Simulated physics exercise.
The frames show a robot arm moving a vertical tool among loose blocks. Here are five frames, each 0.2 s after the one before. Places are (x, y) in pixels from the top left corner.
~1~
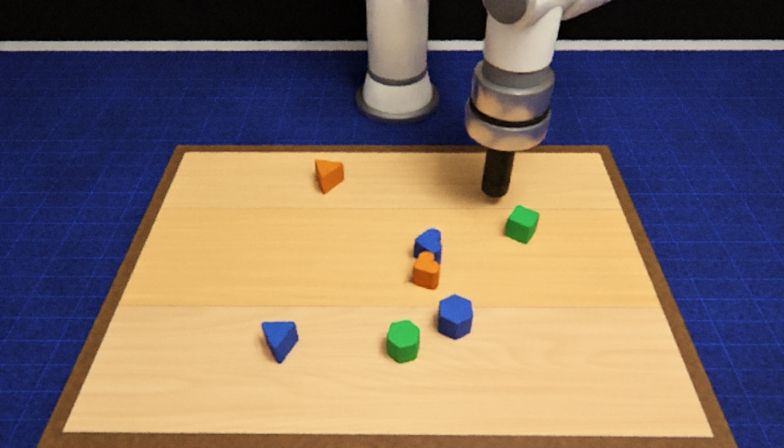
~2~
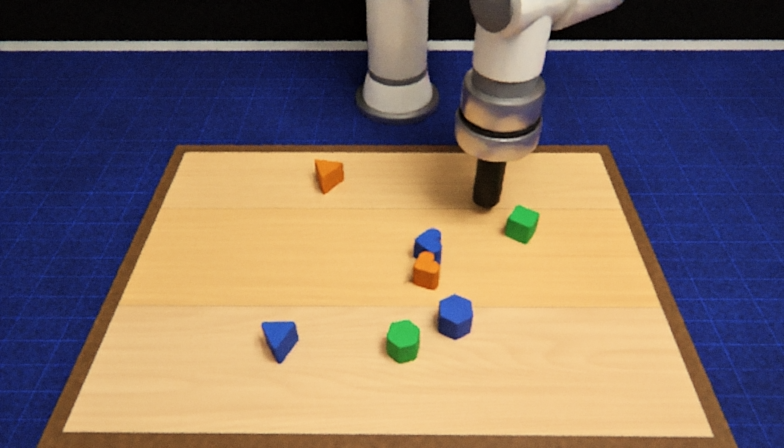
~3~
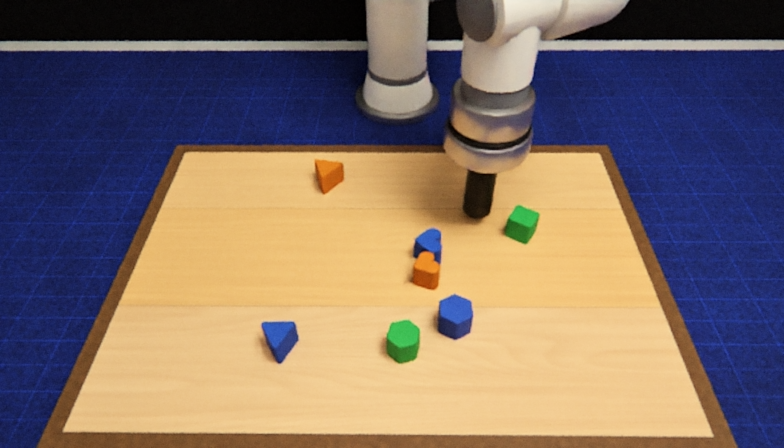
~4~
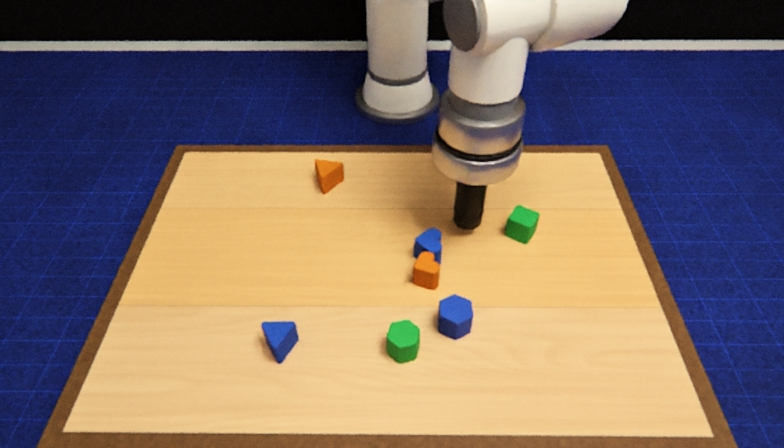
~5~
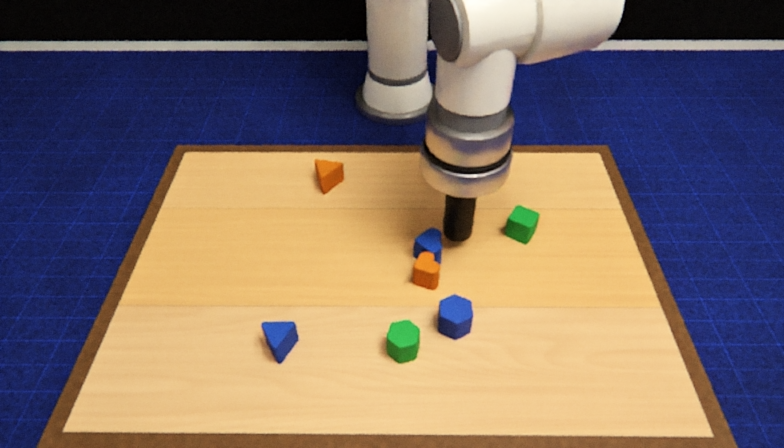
A robot arm moves its black tool down and left toward the blue heart block.
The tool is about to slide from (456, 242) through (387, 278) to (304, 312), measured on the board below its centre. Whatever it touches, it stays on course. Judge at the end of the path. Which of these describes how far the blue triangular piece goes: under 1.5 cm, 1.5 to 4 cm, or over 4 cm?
The block winds up within 1.5 cm of where it is now.
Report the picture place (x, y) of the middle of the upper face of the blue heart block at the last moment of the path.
The middle of its top is at (274, 305).
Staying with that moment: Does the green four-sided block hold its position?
Going by the path, yes.
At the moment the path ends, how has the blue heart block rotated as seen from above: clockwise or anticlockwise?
It twists against the clock when seen from above.
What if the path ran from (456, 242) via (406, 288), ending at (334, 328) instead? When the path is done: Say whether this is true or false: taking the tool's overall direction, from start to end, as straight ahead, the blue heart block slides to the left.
False.
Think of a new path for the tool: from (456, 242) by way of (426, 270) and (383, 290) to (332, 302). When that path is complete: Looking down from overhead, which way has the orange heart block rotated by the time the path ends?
Short answer: Counterclockwise.
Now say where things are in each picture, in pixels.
Tip of the tool (495, 190), middles of tops, blue triangular piece (277, 330), orange heart block (427, 262), blue heart block (430, 239), green four-sided block (524, 215), in the first picture.
Tool (486, 200), nothing pushed, in the second picture.
Tool (477, 210), nothing pushed, in the third picture.
Tool (467, 221), nothing pushed, in the fourth picture.
Tool (457, 232), blue triangular piece (277, 330), orange heart block (427, 262), blue heart block (430, 239), green four-sided block (524, 215), in the fifth picture.
On the path given first. One third of the way, tool (411, 256); orange heart block (422, 270), turned 50° anticlockwise; blue heart block (388, 257), turned 30° anticlockwise.
Two thirds of the way, tool (360, 281); orange heart block (422, 271), turned 55° anticlockwise; blue heart block (334, 283), turned 25° anticlockwise.
At the end, tool (302, 302); blue triangular piece unmoved; orange heart block (422, 271), turned 55° anticlockwise; blue heart block (274, 305), turned 30° anticlockwise; green four-sided block unmoved.
